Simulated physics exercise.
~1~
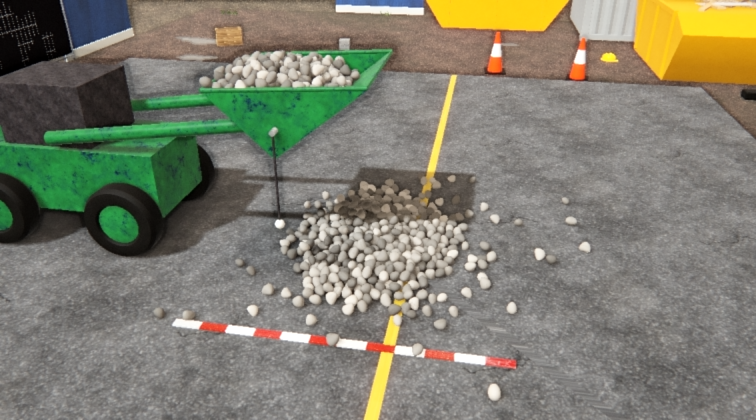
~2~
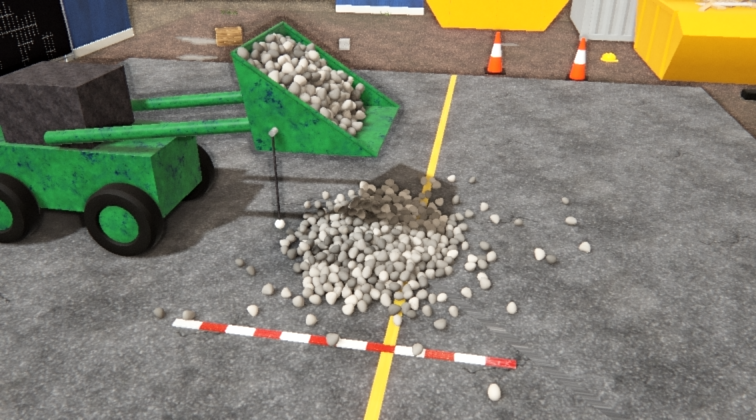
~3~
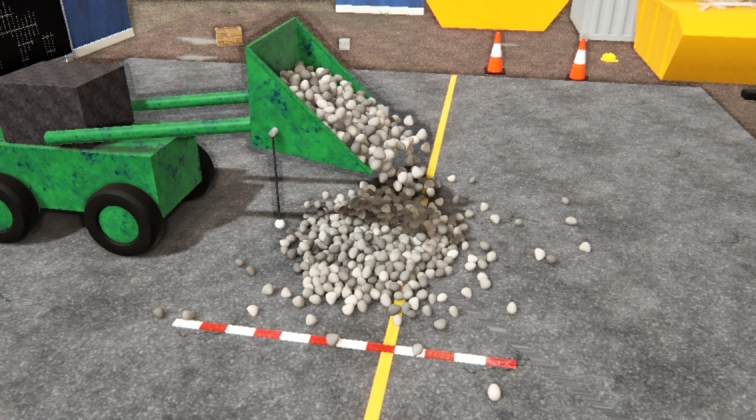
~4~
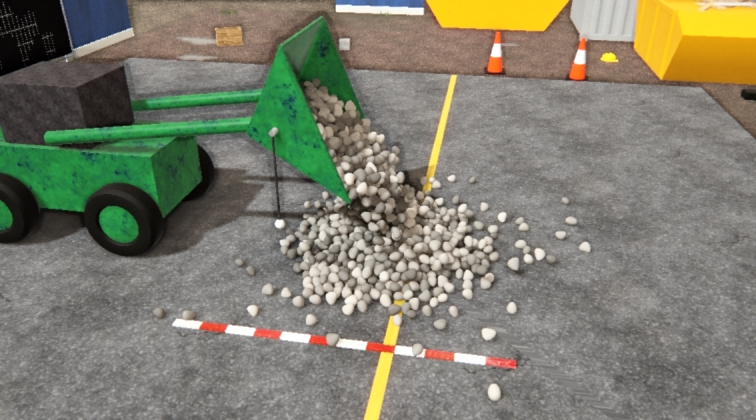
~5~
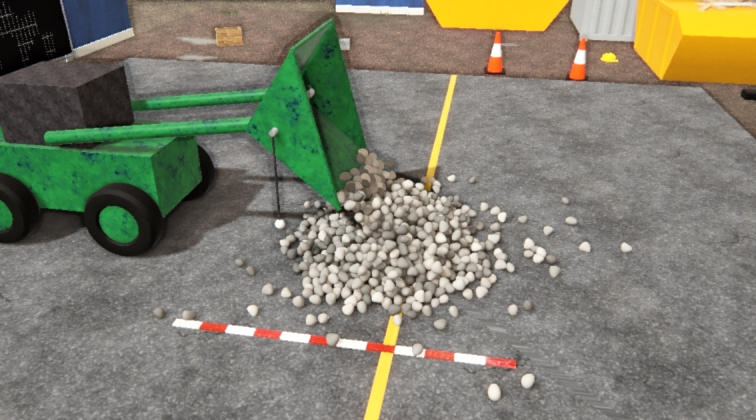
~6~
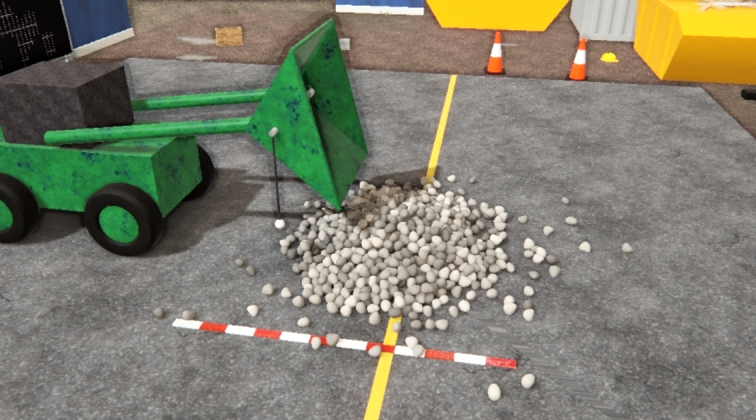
On a grey paved yard with traffic cones and yellow containers behind, a green wheeled loader holds a bucket of pale rounded stones beside a loose heap lying across a painted yellow line. The bucket tips forward to the right, and the stones slide toward its lower edge. They begin spilling onto the heap, then pour down more thickly as the bucket tilts steeply. The last few drop out, and some roll outward past the striped staff. The bucket ends empty and steeply tipped, above a broader heap spread over both sides of the line.
